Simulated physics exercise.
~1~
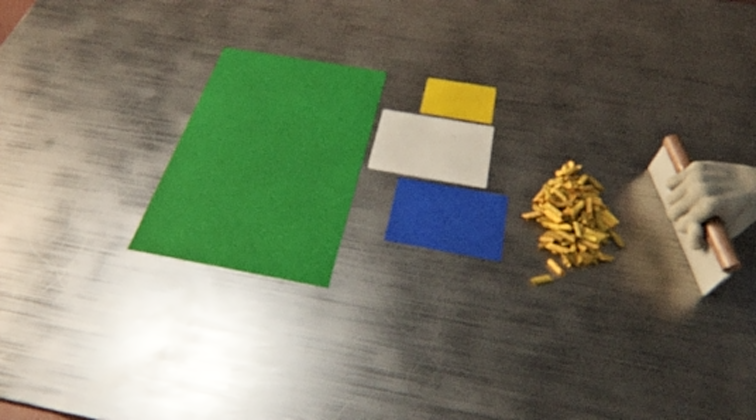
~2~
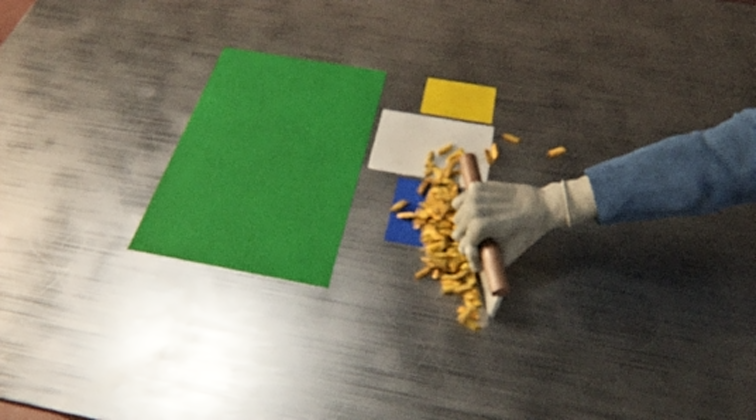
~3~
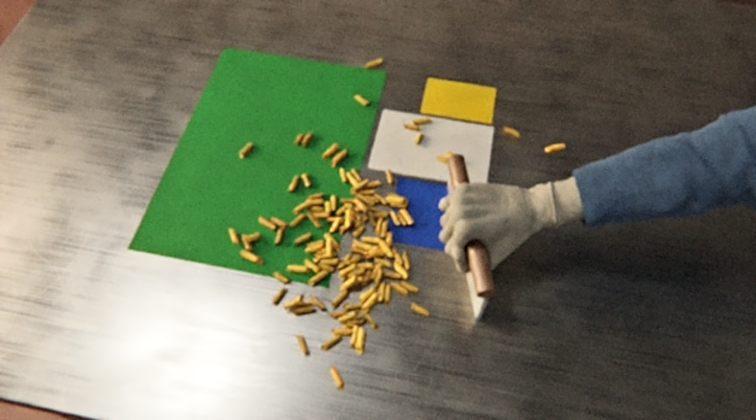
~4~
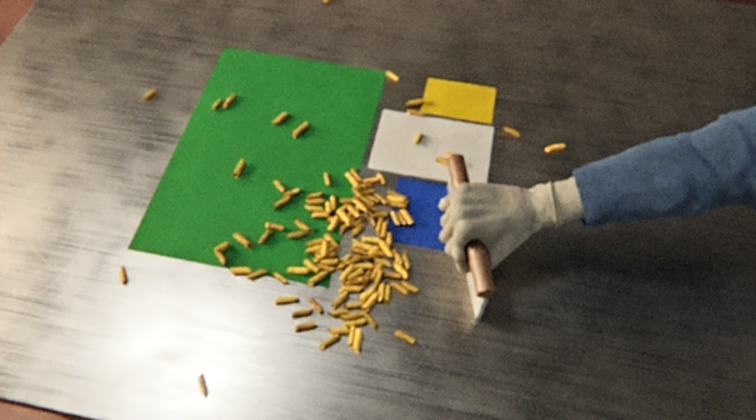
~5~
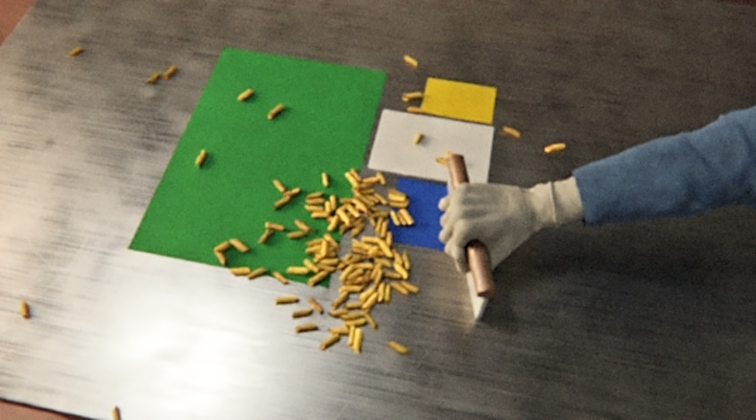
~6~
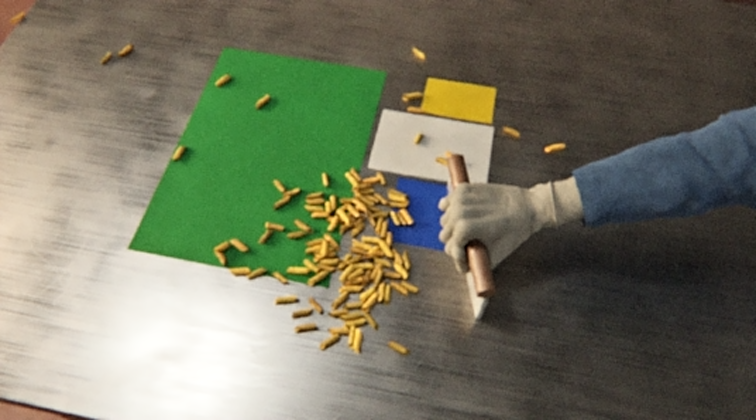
A gloved hand in a blue sleeve grips a copper-coloured scraper at the right of a dark, brushed metal surface, seen from above at a slant. To its left sit a heap of golden dry pasta pieces, small yellow, white and blue sheets, and a large green sheet. The hand sweeps the scraper left, shoving the heap across the blue and white sheets, then stops abruptly. The pieces spread onward, and several slide over the green sheet toward the far left. Most settle in a loose cluster around the green sheet's lower right corner and the bare metal, while the scraper stays still.
